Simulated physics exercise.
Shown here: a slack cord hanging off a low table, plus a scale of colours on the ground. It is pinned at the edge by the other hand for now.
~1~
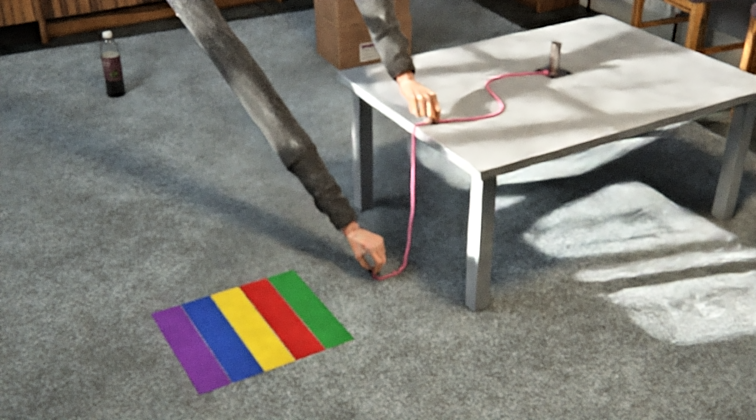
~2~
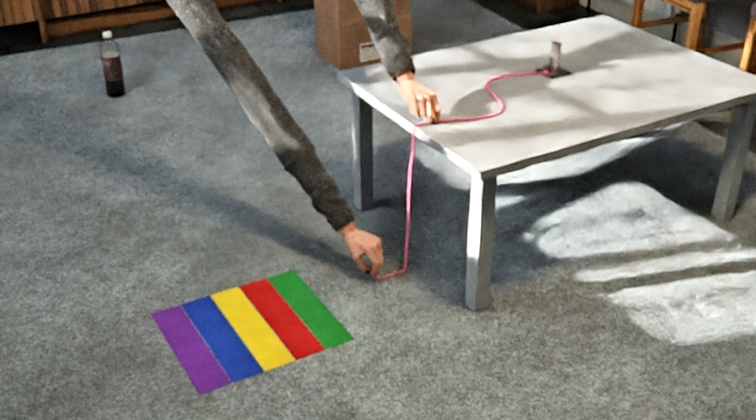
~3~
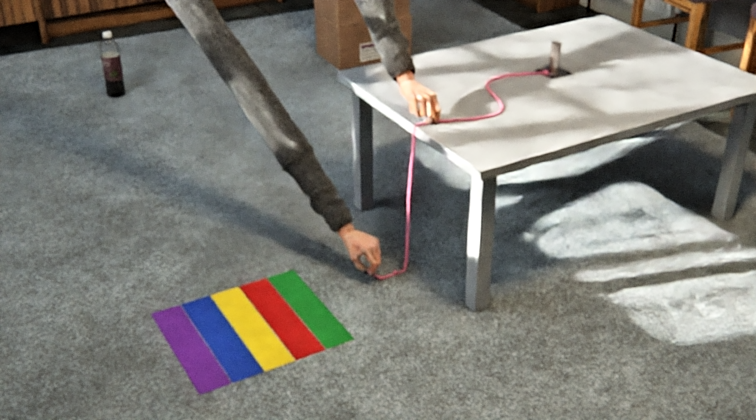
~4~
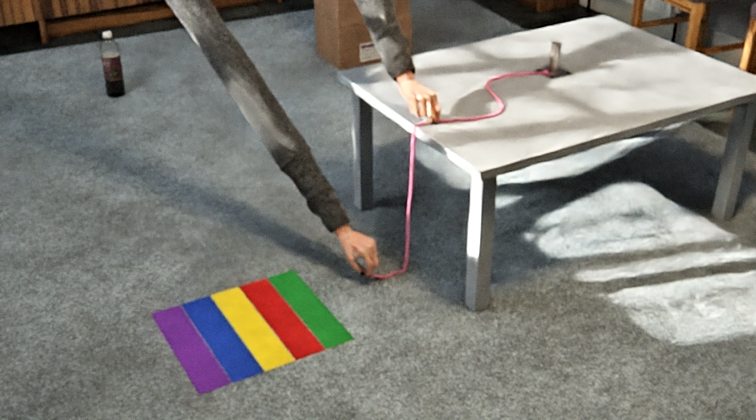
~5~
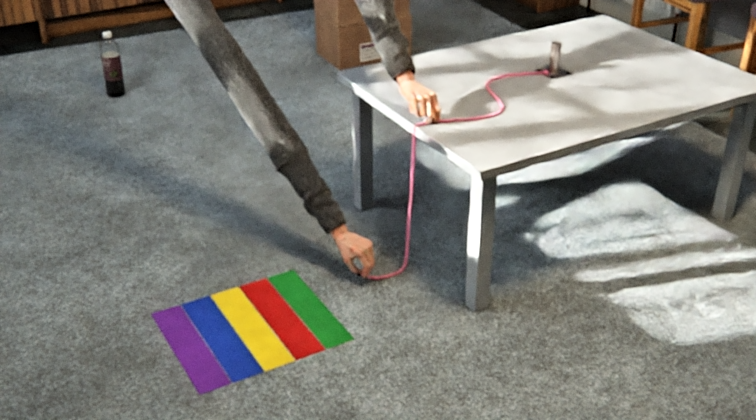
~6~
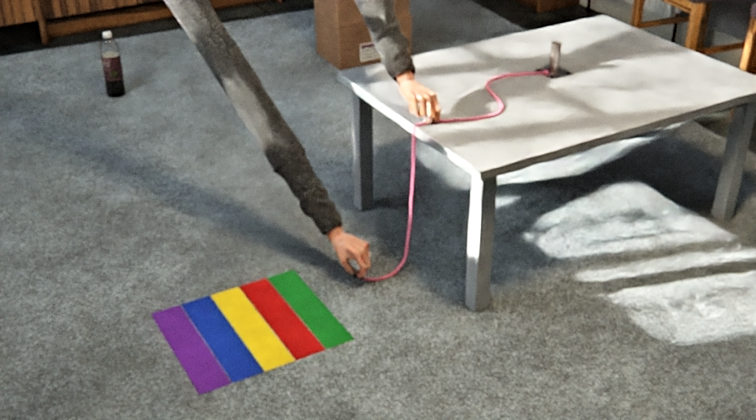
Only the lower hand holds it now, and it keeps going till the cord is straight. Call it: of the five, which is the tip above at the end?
The blue strip.
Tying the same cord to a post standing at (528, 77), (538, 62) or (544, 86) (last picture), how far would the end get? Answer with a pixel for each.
Going through the tries, you get (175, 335), then (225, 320), then (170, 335).
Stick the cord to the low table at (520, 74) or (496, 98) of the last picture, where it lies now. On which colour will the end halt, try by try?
Colour per try: Blue / yellow.
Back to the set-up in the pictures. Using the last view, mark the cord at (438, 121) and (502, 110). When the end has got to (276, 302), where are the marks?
One lands at (407, 153), the other at (446, 110).
A little later, end near (277, 302); over red.
Next, end near (238, 315); over yellow.
When it is tight, end near (214, 323); over blue. It halts on the blue strip.
